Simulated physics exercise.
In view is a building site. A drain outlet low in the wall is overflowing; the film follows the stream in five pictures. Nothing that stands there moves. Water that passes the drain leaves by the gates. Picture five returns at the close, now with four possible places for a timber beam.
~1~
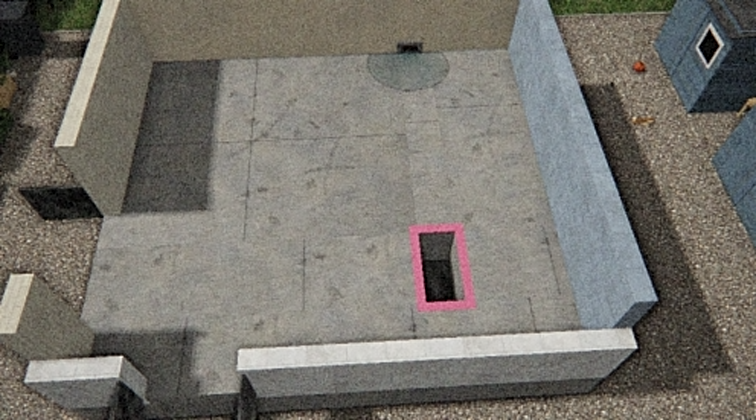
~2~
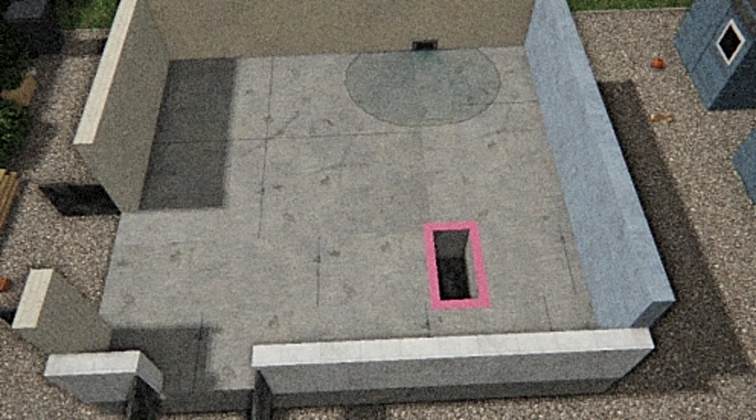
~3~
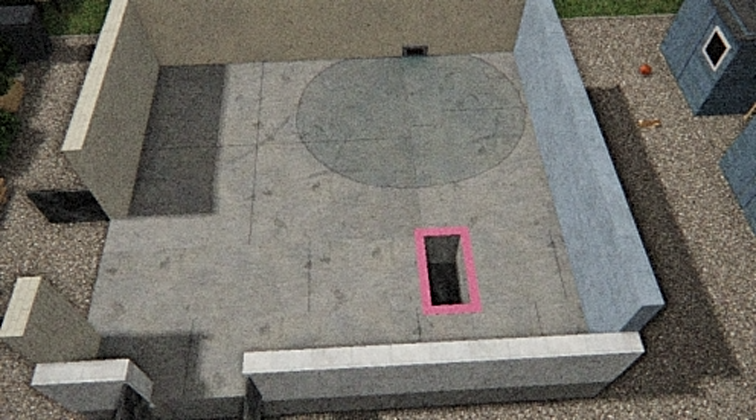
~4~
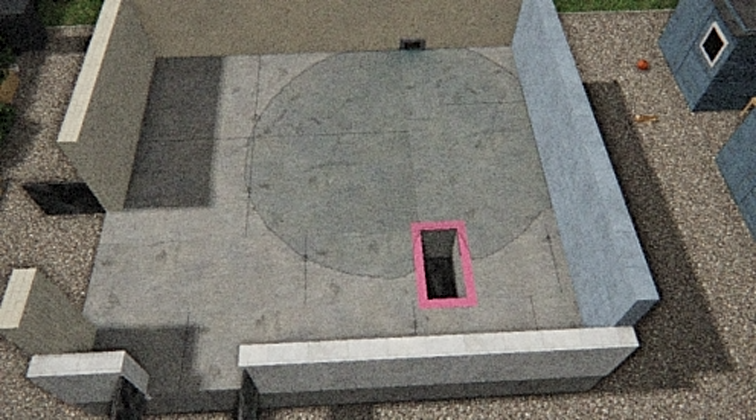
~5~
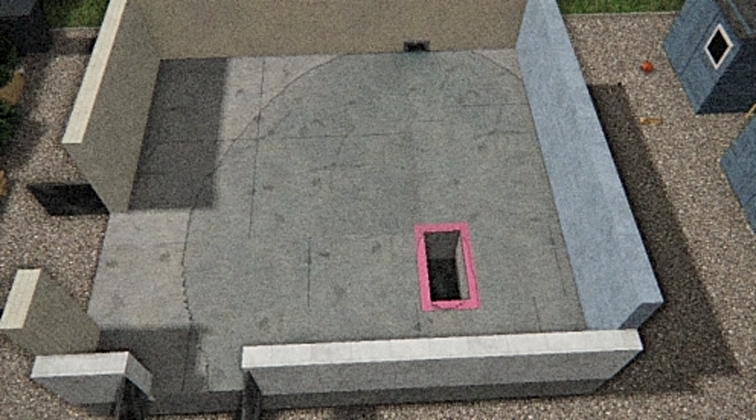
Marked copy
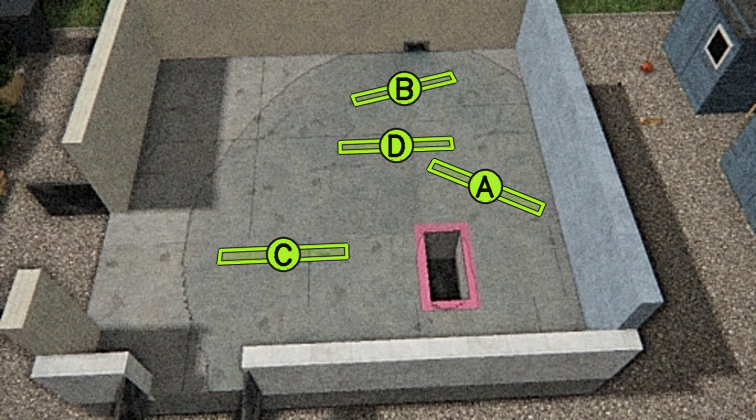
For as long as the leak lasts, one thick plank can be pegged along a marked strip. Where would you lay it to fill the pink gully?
C.
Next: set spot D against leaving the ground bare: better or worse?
Spot D is worse.
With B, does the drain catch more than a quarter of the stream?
No.
On the marked copy, A from (431, 164) to (541, 209); B from (354, 100) to (452, 77); C from (219, 256) to (346, 251); D from (340, 147) to (451, 143).
With A, about 23 % of the stream goes into the pink gully, about 77 % out by the gates.
With B, about 15 % of the stream goes into the pink gully, about 85 % out by the gates.
With C, about 35 % of the stream goes into the pink gully, about 65 % out by the gates.
With D, about 18 % of the stream goes into the pink gully, about 82 % out by the gates.
